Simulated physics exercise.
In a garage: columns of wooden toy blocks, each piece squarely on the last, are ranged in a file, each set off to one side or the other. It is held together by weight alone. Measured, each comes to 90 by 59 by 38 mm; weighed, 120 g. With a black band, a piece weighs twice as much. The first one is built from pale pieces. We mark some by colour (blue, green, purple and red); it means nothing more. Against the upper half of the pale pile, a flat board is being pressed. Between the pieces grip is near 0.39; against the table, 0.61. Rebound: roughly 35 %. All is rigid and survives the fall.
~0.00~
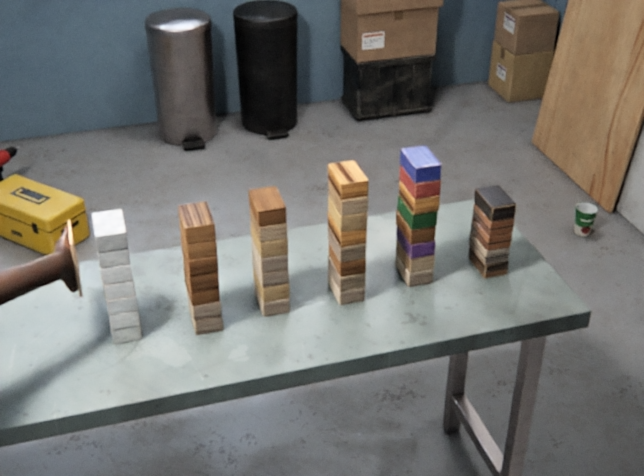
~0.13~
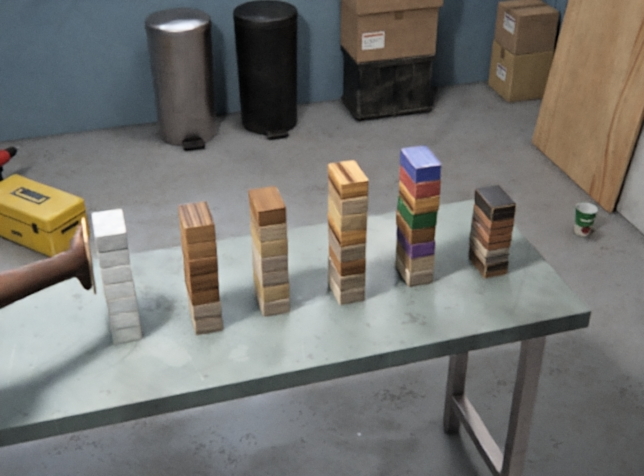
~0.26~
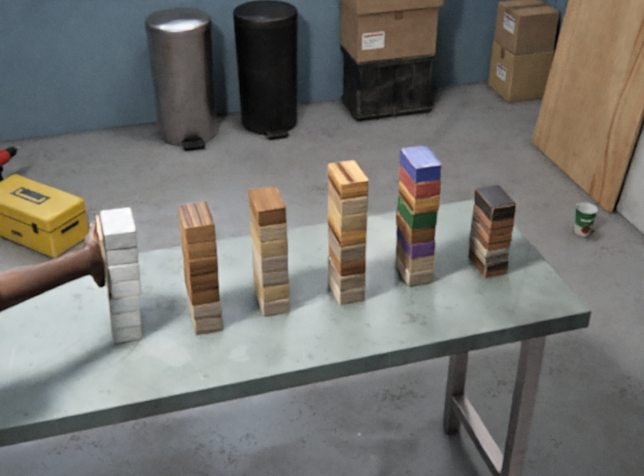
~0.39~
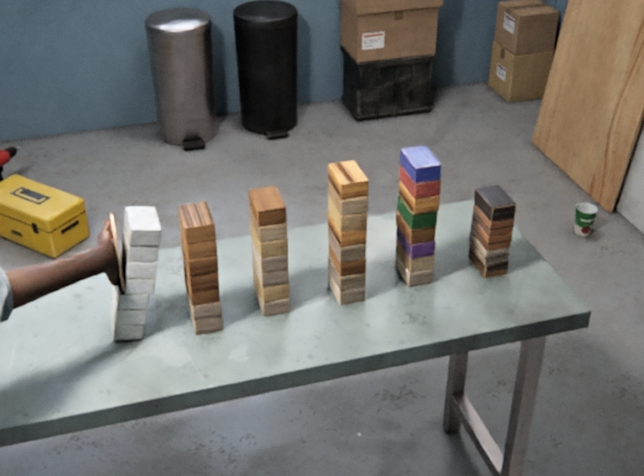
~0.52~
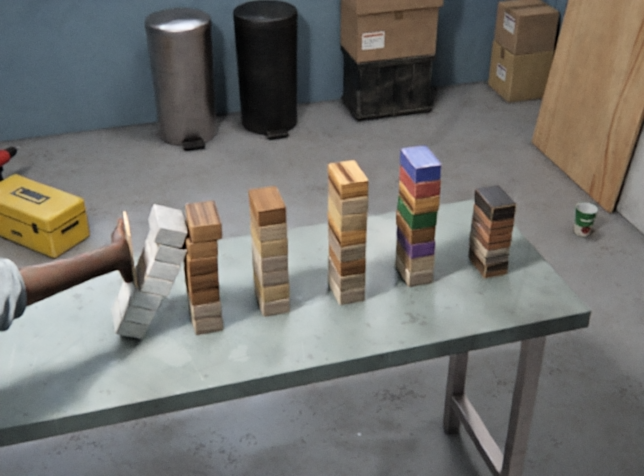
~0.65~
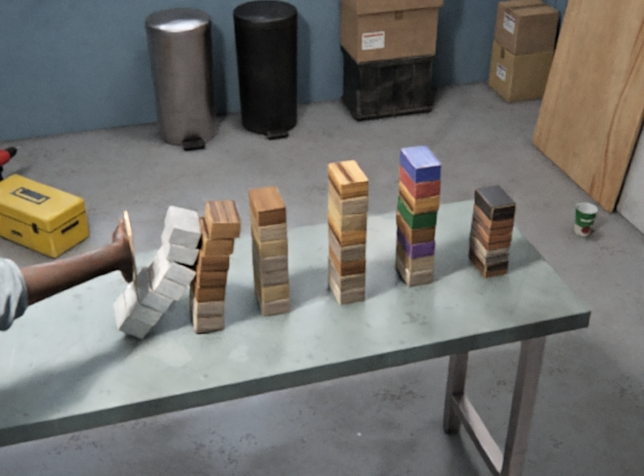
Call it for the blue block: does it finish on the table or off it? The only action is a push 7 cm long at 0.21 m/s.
It finishes off the table.
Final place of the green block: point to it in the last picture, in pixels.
In the last picture it sits at roughly (499, 233).
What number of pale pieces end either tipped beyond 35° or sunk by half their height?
7 of the pale pieces.
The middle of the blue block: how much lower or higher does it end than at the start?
At the end it is roughly 102 cm lower than at the start.
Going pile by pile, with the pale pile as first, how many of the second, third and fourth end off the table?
Second 0, third 0, fourth 0.
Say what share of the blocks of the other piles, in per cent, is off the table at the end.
Roughly 15 percent.
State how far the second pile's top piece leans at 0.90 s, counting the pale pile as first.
I'd put it close to 20° from upright.
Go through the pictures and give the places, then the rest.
In the first picture (each place is the centre of the face we see best), board (75, 264) 42 mm short; blue block (421, 156); red block (428, 190); green block (425, 221); the others all in place.
In the second picture, board (90, 261) 15 mm short; blue block (421, 156).
In the third picture, board (104, 259) 13 mm in; blue block (421, 156).
In the fourth picture, board (119, 257) 40 mm in, top of the pale pile leaning 12°; blue block (421, 156); the others all in place.
In the fifth picture, board (132, 255) 7 cm in, top of the pale pile leaning 24°; blue block (421, 156); one has shifted.
In the sixth picture, board (133, 254) 7 cm in, stopped, top of the pale pile leaning 23°; blue block (421, 156); red block (428, 190); green block (425, 221); steepest lean 7°, the block at (223, 211); 7 have shifted.
By 0.90 s, 7 of the pale pile down; none of the 35 other blocks off the table, 14 disturbed; blue block unmoved.
By 1.26 s, 7 of the pale pile down; none of the 35 other blocks off the table, 25 disturbed; blue block moved 11 mm; red block moved 15 mm.
By 1.82 s, 7 of the pale pile down; 1 of the 35 other blocks off the table; blue block on its side; red block tilted 65°, 6 cm lower.
By 2.52 s, 7 of the pale pile down; 5 of the 35 other blocks off the table; blue block upside down; red block upside down.
When it is over (2.9 s), 7 of the pale pile down; 6 of the 35 other blocks off the table; blue block upside down; red block tilted 64°, 96 cm lower; purple block tilted 61°, 6 cm lower.
